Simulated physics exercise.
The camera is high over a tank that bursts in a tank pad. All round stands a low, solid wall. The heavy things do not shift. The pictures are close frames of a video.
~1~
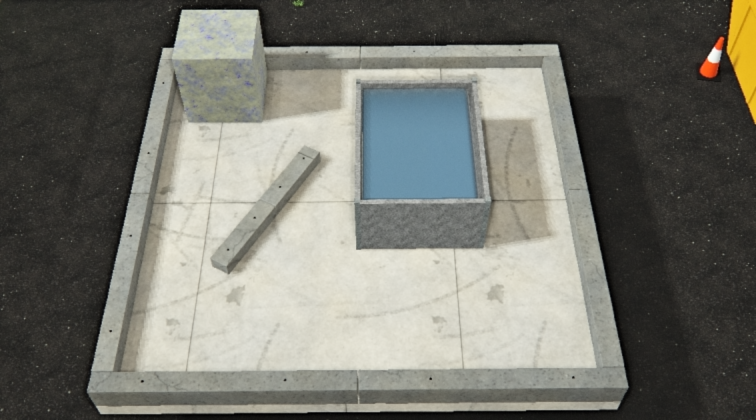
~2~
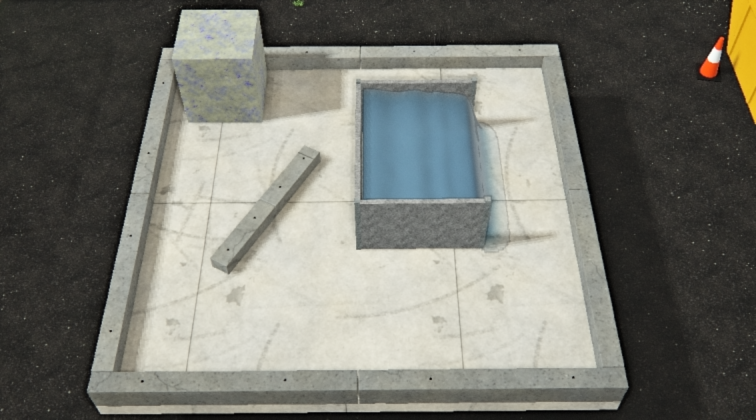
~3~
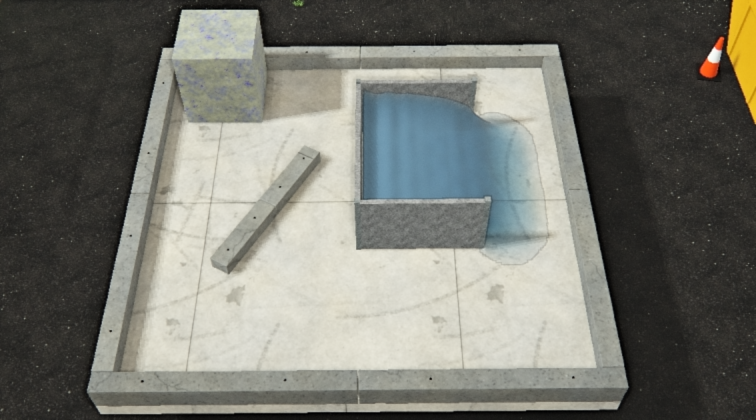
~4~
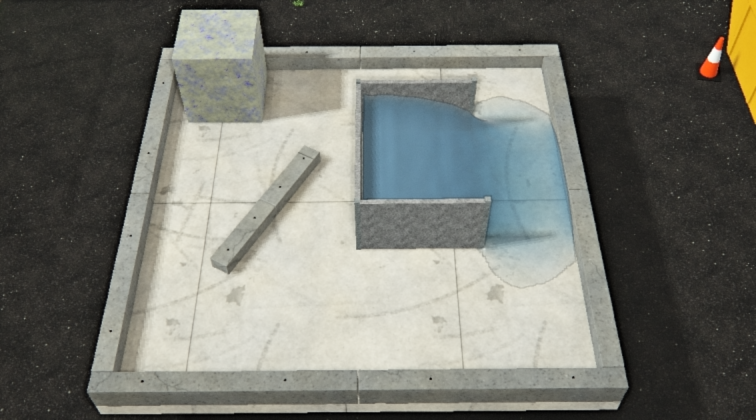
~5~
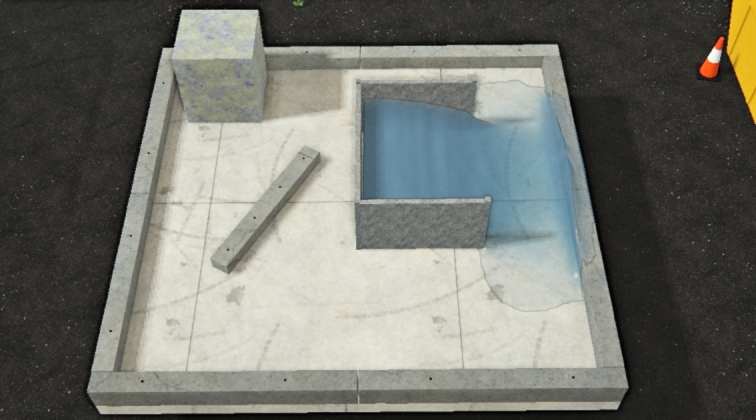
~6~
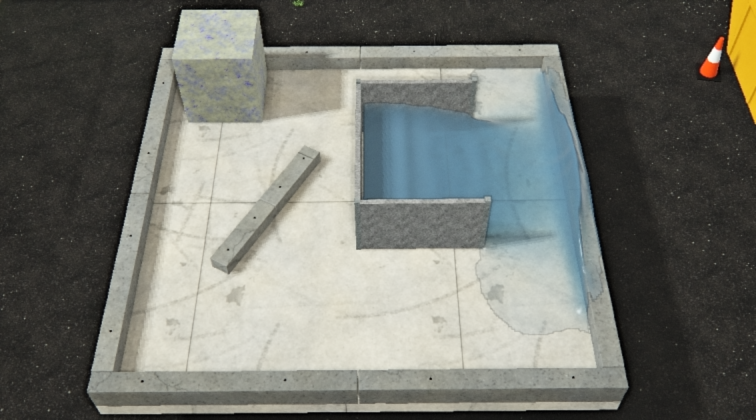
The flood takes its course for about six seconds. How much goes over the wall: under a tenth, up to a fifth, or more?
The share lost is over a fifth.
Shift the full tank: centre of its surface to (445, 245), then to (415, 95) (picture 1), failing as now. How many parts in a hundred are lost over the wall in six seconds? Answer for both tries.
Near 36 and 32 in a hundred.
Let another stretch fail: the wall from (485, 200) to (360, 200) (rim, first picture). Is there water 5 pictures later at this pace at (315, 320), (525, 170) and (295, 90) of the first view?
One after the other: Wet, clear, free of water.
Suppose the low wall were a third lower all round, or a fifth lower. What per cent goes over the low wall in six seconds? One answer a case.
Near 50 and 40 in a hundred.
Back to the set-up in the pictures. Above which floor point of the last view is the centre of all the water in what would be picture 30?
Around (415, 205).
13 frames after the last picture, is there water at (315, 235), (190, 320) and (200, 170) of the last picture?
One after the other: Dry, free of water, clear.
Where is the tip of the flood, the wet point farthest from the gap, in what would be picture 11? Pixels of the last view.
Around (589, 376).
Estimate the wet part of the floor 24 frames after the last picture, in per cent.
I make it 85 per cent.
A moment on, water covers 20 % of the floor; the low wall has let 8 % over.
Next, water covers 25 % of the floor; the low wall has let 17 % over.
Then, water covers 45 % of the floor; the low wall has let 29 % over.
Later, water covers 70 % of the floor; the low wall has let 30 % over.
In the end, water covers 80 % of the floor; the low wall has let 30 % over.
